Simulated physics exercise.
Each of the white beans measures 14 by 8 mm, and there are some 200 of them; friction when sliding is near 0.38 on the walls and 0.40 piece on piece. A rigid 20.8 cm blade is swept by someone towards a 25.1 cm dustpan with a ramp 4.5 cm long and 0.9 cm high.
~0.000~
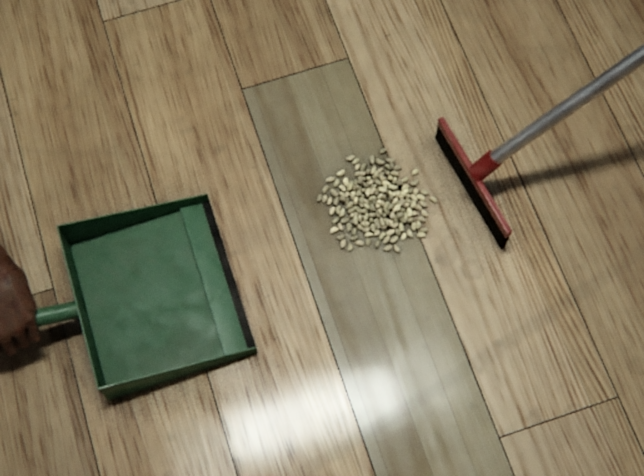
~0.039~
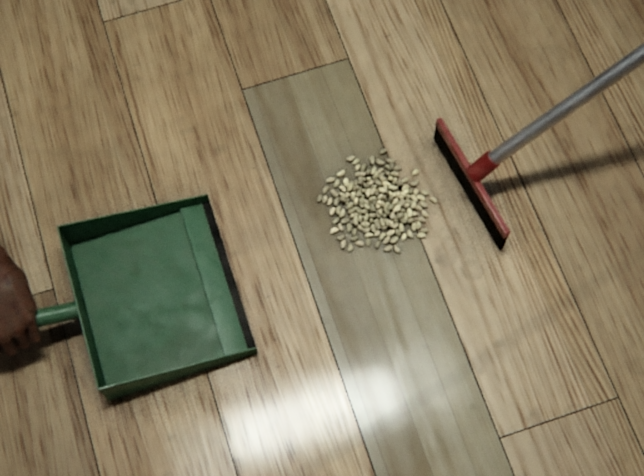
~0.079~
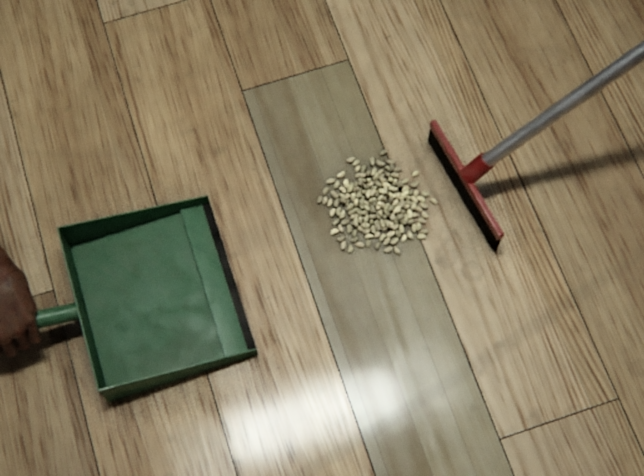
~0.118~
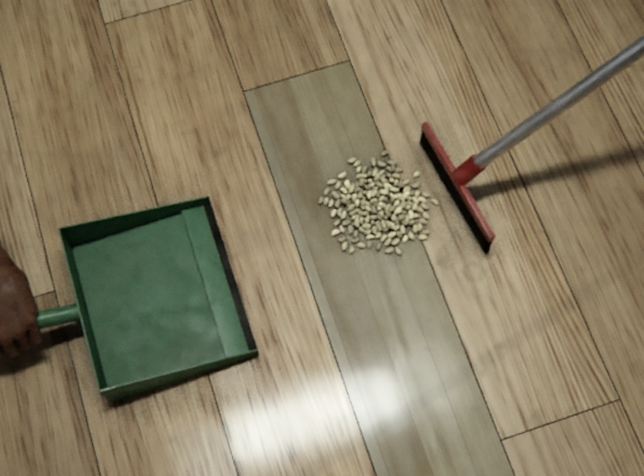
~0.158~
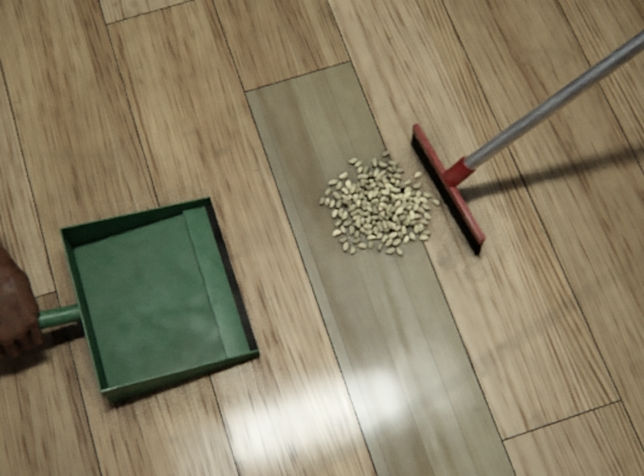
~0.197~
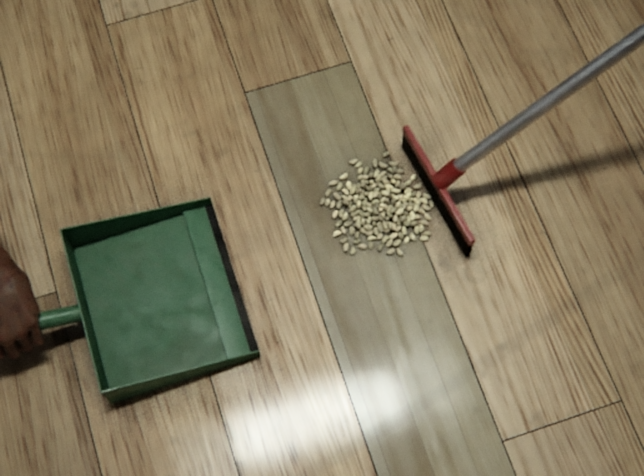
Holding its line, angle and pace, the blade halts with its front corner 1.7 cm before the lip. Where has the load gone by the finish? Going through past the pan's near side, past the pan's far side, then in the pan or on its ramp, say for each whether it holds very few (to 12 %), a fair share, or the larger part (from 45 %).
Near side holds very few. Far side holds a fair share. Pan holds a fair share.
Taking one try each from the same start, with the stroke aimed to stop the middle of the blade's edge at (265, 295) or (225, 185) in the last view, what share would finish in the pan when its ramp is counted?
I'd expect about 35 percent, then about 5 percent.
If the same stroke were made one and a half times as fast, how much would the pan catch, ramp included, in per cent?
It would be around 25 percent.
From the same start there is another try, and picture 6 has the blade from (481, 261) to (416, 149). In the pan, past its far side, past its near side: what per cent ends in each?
That ends as pan 15, far 0, and near 10.
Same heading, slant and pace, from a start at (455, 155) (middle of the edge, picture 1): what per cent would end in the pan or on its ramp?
The pan and its ramp would take some 5 per cent.
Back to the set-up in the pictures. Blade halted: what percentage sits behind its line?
My guess is close to 10 per cent.
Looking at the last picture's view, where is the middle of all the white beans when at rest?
Around (230, 246).
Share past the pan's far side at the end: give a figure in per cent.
Some 15 %.
Then, at 0.56 s, middle of the blade 18 cm from the lip; 0 % over the lip, far side 5 %, near side 0 %.
Then, at 0.80 s, middle of the blade 9 cm from the lip; 0 % over the lip, far side 15 %, near side 0 %.
Then, at 1.16 s, middle of the blade 3 cm from the lip; 25 % over the lip, far side 15 %, near side 5 %.
In the end, at 2.3 s, near side 5 %, far side 15 %, pan 25 %, in front of the lip or behind the blade 55 %.
